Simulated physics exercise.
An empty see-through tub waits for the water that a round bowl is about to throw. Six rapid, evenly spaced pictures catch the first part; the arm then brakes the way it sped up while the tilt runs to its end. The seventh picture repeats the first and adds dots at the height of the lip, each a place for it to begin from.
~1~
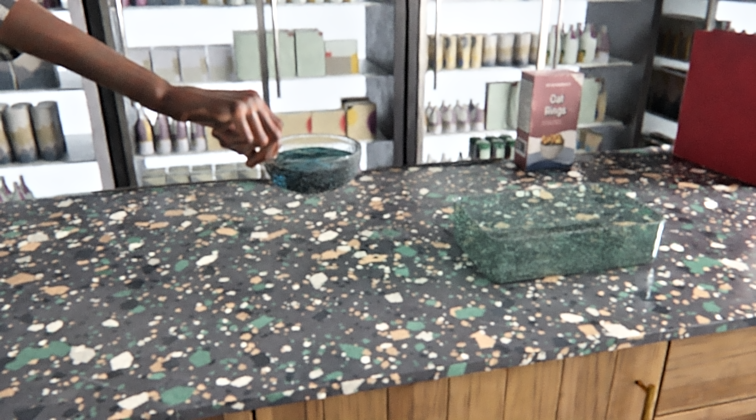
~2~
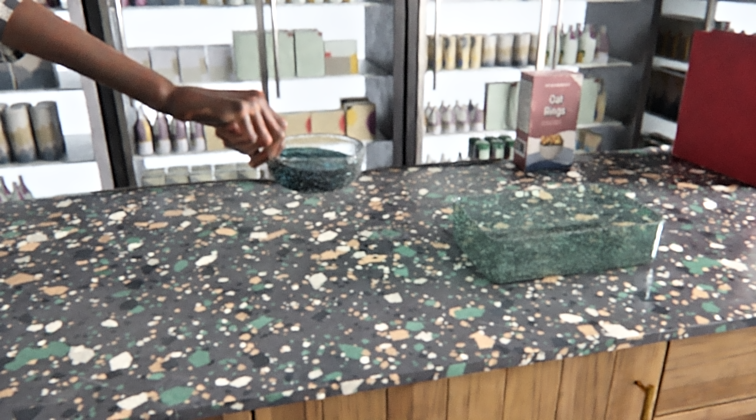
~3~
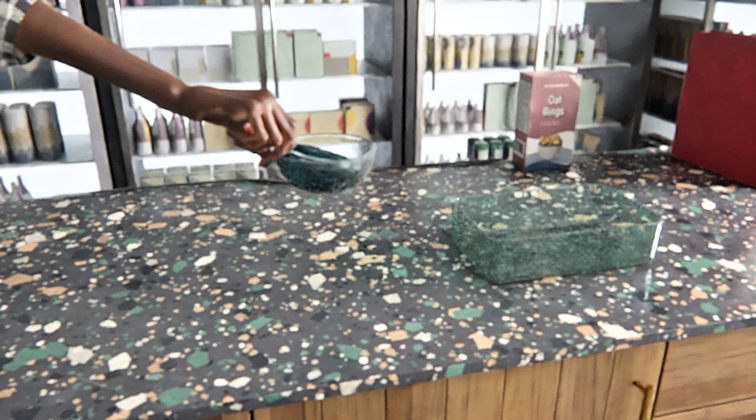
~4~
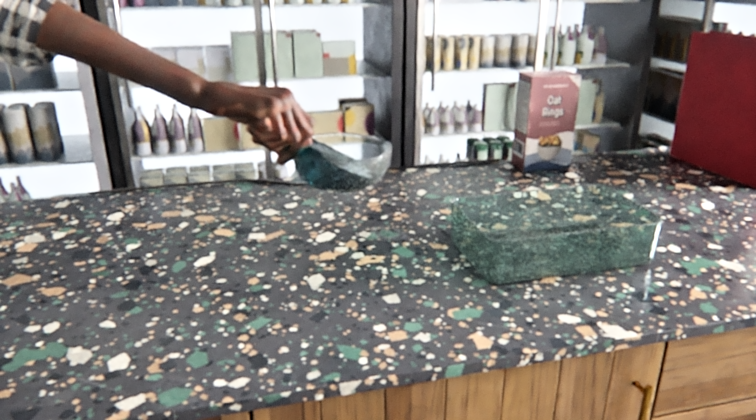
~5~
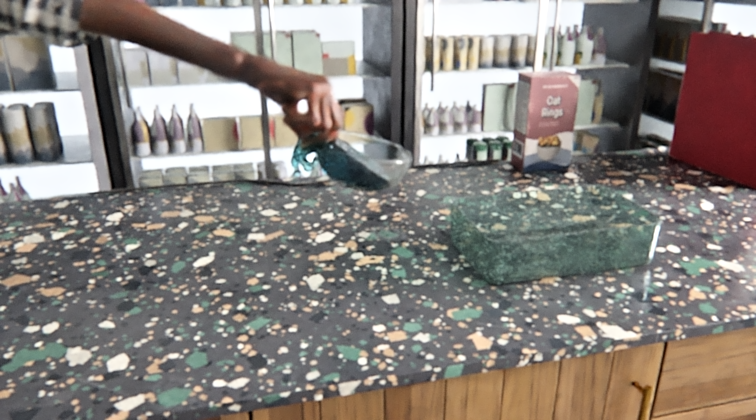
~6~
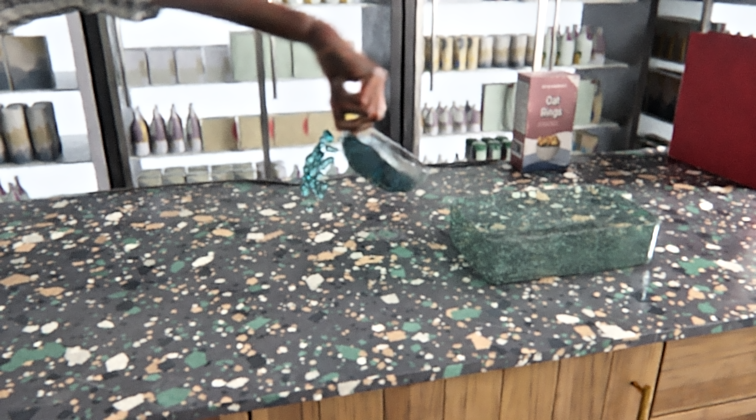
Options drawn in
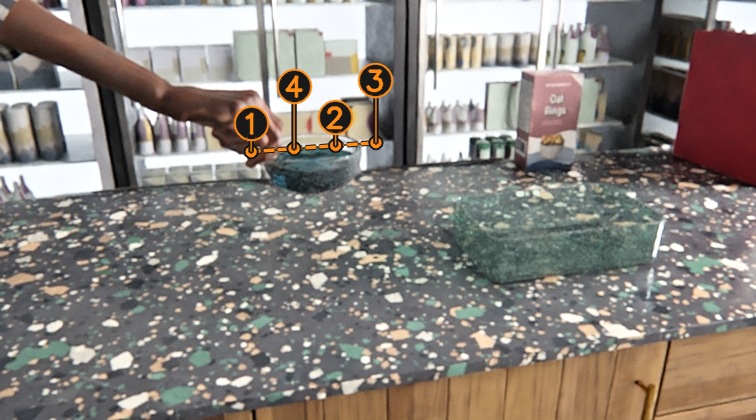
A hand lifting and tilting a round glass bowl rightward, blue-green water slopping over its left rim above a speckled counter.
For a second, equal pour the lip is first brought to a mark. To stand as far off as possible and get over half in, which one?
Take 2.
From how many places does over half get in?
Two.
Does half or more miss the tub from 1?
Yes, it does.
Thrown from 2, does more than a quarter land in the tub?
Yes, it does.
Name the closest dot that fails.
Dot 4.
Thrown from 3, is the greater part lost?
No.
On the marked copy, 1 at (251, 151); 2 at (335, 145); 3 at (375, 142); 4 at (294, 148).
With 1, about 0 % lands in the tub, 97 % falls short and 3 % goes beside or beyond.
With 2, about 76 % lands in the tub, 14 % falls short and 10 % goes beside or beyond.
With 3, about 76 % lands in the tub, 9 % falls short and 15 % goes beside or beyond.
With 4, about 14 % lands in the tub, 80 % falls short and 6 % goes beside or beyond.
